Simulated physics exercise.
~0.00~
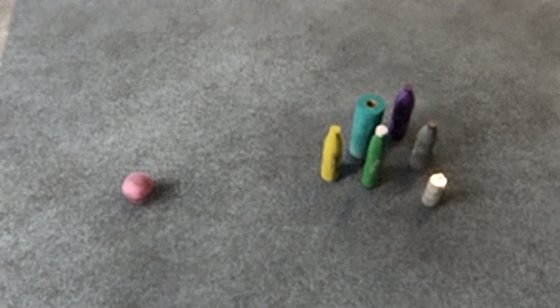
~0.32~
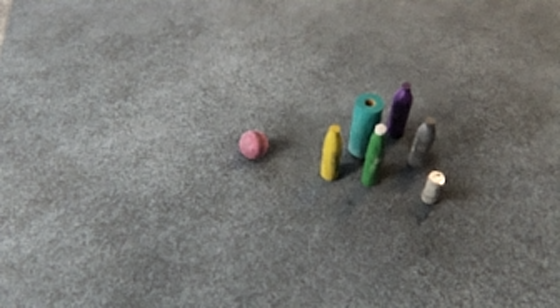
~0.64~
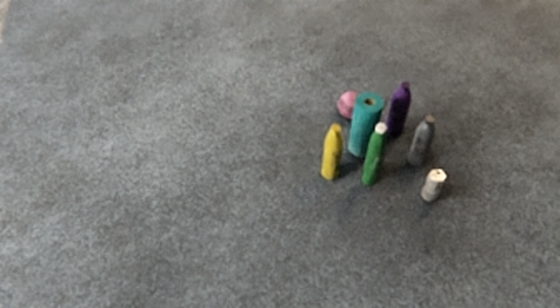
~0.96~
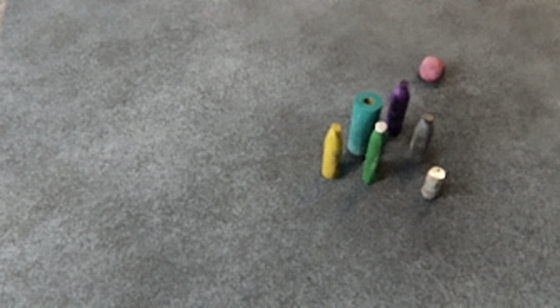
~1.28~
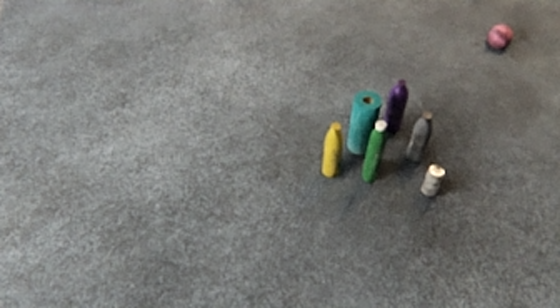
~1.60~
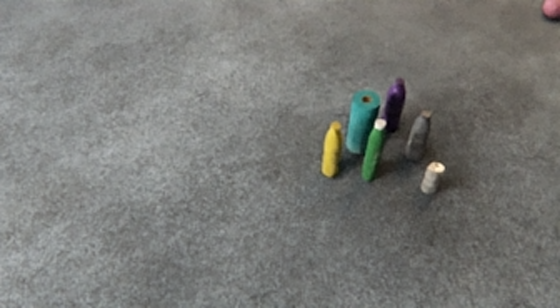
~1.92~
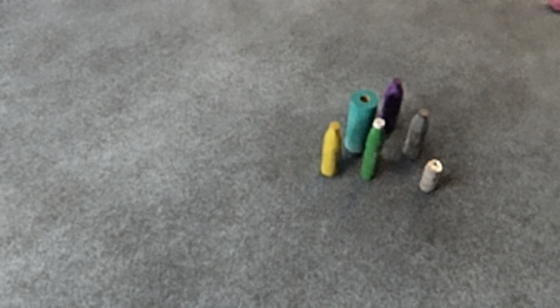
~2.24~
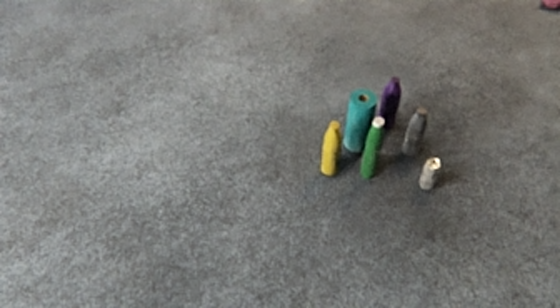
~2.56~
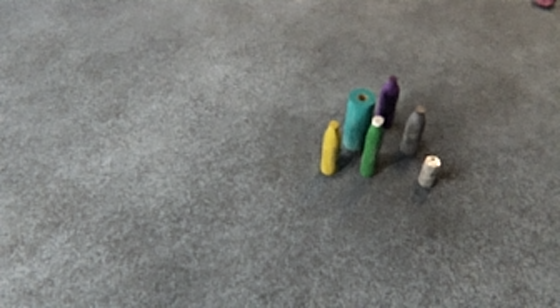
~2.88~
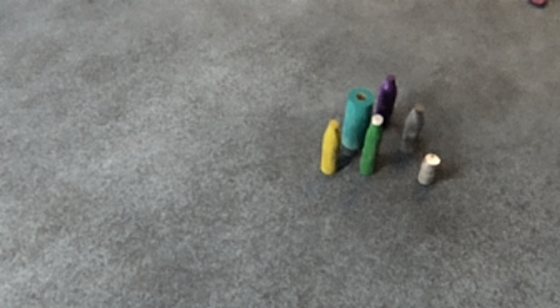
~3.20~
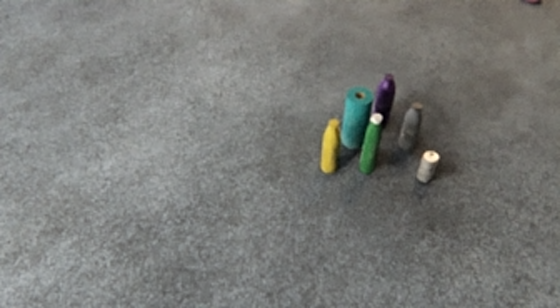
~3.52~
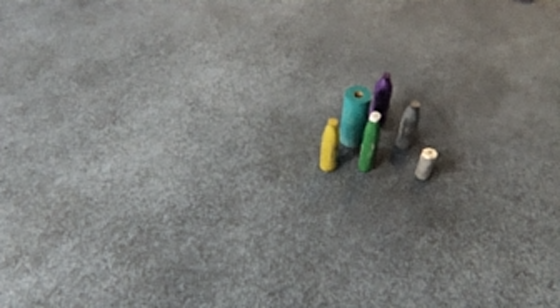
On a flat grey floor seen from above at an angle, a small group of household items stands upright right of centre. A turquoise roll and a purple bottle are at the back, yellow and green bottles in front, with a grey bottle and a short white can to the right. A pink ball starts at the left and rolls right and away, passing behind the turquoise roll and the purple bottle. It emerges beyond the group and continues to the upper right corner, where it lingers at the edge as the view drifts slightly. All six items remain standing.
